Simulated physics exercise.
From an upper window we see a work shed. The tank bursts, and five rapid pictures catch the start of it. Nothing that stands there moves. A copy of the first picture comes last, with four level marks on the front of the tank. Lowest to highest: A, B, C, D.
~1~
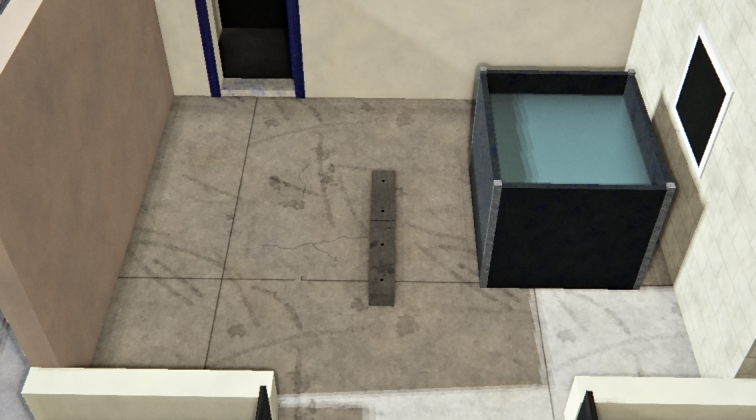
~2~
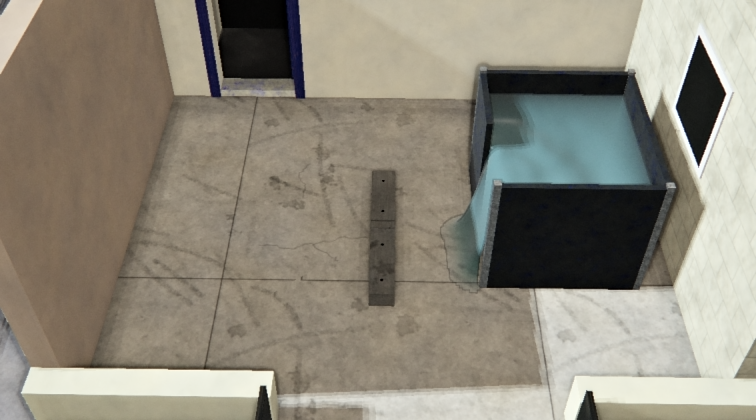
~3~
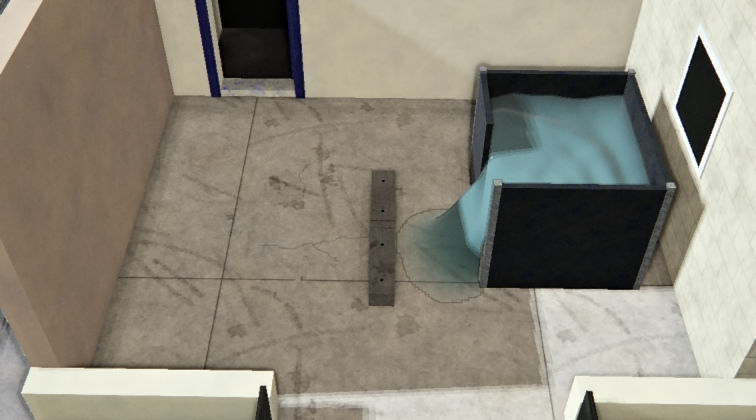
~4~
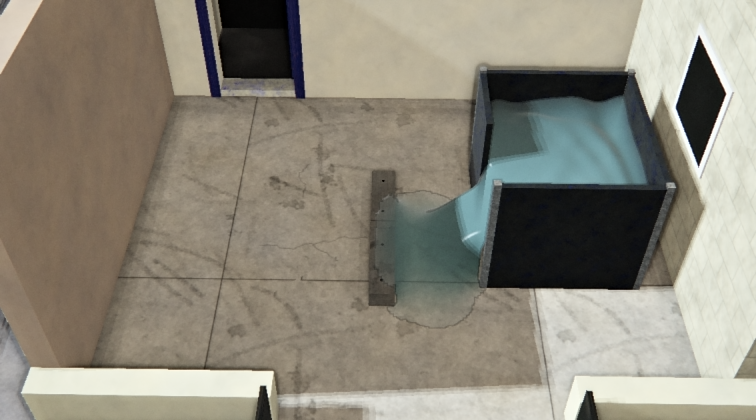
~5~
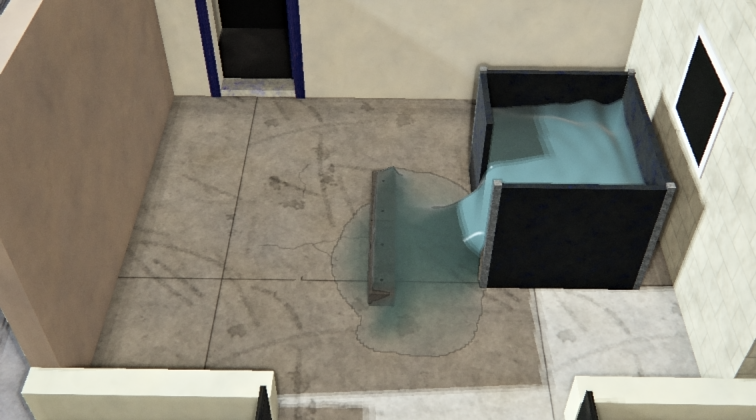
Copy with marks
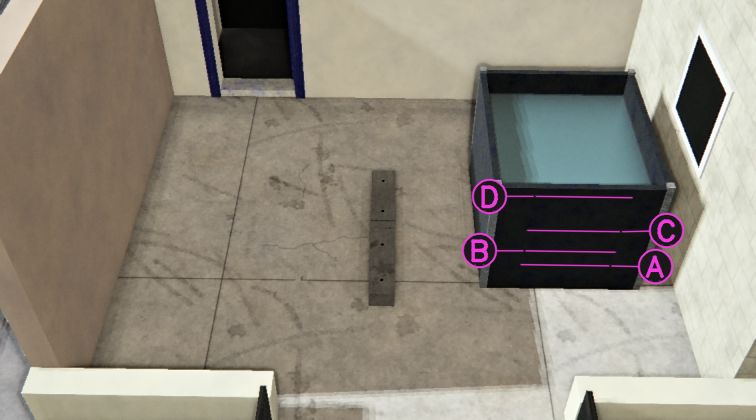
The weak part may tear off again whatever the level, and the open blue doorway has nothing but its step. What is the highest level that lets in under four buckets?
It is C.
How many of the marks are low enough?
Three of the four.
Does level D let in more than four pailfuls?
Yes.
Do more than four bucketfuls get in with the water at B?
No, that is safe.
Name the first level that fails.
D it is.
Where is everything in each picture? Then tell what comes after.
Water in the tank at rest, its middle at (565, 145); foot of the blue doorway at (258, 96); open gate at (425, 370).
Water covers 1 % of the ground and shows as far out as (457, 220).
Water covers 4 % of the ground and shows as far out as (405, 236).
Water covers 7 % of the ground and shows as far out as (399, 199).
Water covers 12 % of the ground and shows as far out as (399, 171).
On the marked copy, A at (566, 265); B at (569, 251); C at (574, 231); D at (583, 197); from the bottom up A, B, C, D.
For level A, nothing gets over.
For level B, nothing gets over.
For level C, a splash gets over, under a bucket.
For level D, about 10 bucketfuls get in.
